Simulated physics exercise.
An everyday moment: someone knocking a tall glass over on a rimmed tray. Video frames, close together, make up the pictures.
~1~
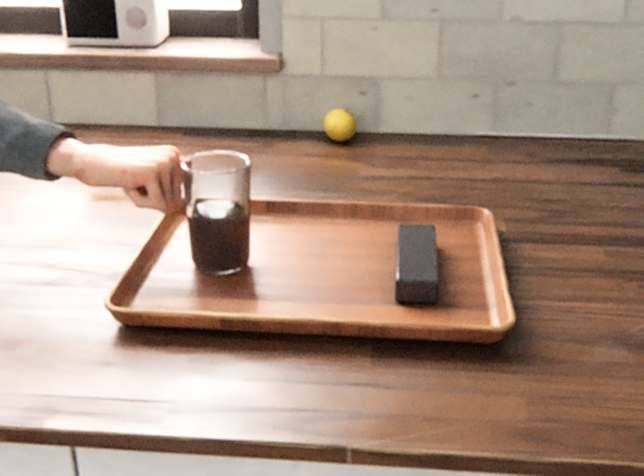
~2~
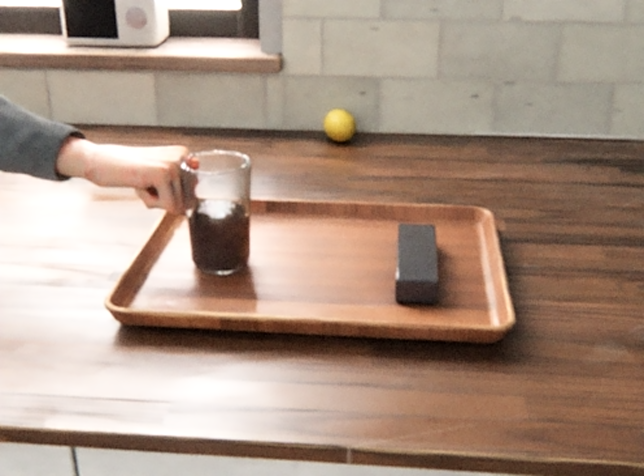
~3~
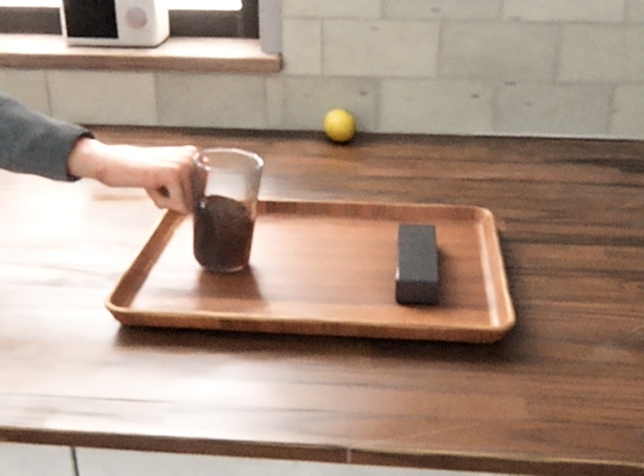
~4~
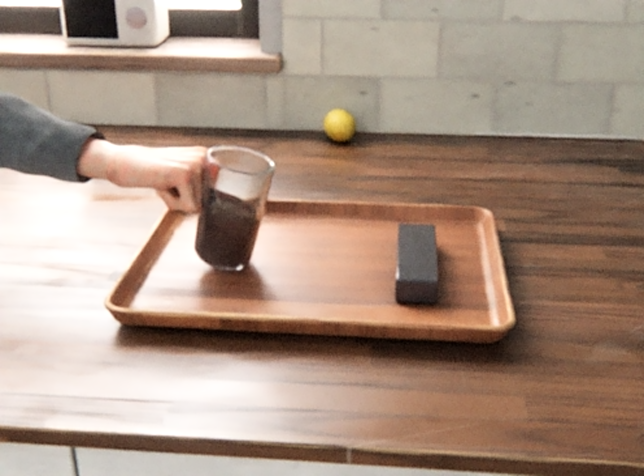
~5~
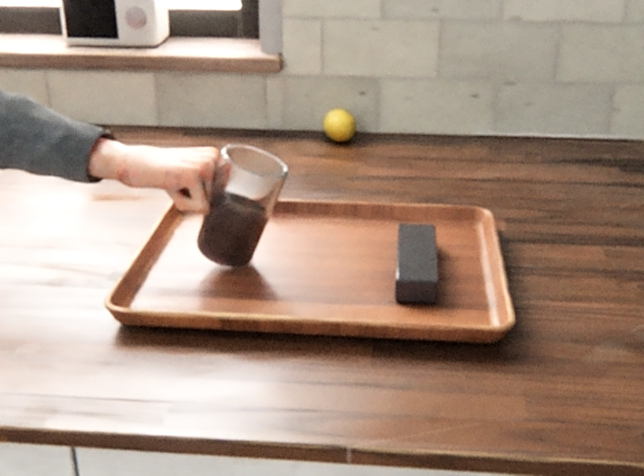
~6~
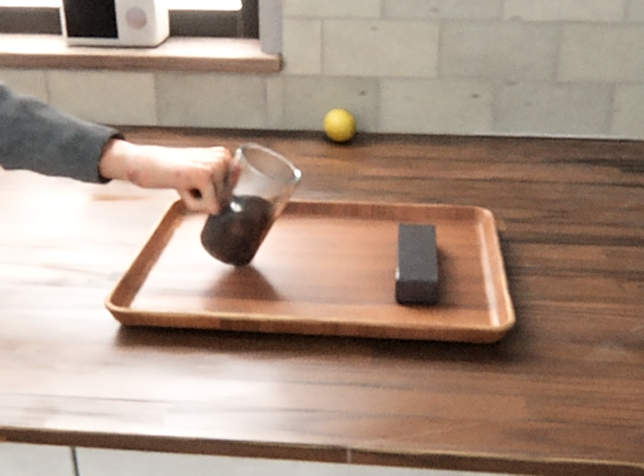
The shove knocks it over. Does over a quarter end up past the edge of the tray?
No.
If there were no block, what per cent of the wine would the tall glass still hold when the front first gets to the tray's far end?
About 60 %.
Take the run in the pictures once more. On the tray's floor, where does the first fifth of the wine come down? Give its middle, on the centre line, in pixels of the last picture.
It lands near (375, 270).
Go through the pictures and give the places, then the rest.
In the first frame, it leans 0°; its right rim is at (248, 165); the wine meets the walls at (192, 207) and (247, 208); the tray's far rim is at (501, 261); a block is fixed to the tray further along.
In the second frame, it leans 0°; its right rim is at (248, 165); the wine meets the walls at (192, 206) and (247, 209).
In the third frame, it leans 6°; its right rim is at (260, 167); the wine meets the walls at (200, 195) and (251, 210).
In the fourth frame, it leans 13°; its right rim is at (272, 169); the wine meets the walls at (207, 187) and (259, 212).
In the fifth frame, it leans 20°; its right rim is at (285, 174); the wine meets the walls at (211, 200) and (268, 207).
In the sixth frame, it leans 27°; its right rim is at (298, 180); the wine meets the walls at (216, 203) and (275, 205).
A moment on, the tall glass is falling and 100 per cent is in the glass, 0 on the tray and 0 above or beyond its rim.
Next, the tall glass lies on its side and 84 per cent is in the glass, 6 on the tray and 9 above or beyond its rim.
Then the tall glass lies on its side and 43 per cent is in the glass, 45 on the tray and 12 above or beyond its rim.
Later the tall glass lies on its side and 23 per cent is in the glass, 69 on the tray and 9 above or beyond its rim.
At rest 92 per cent is held by tray and glass, 8 is off the tray.
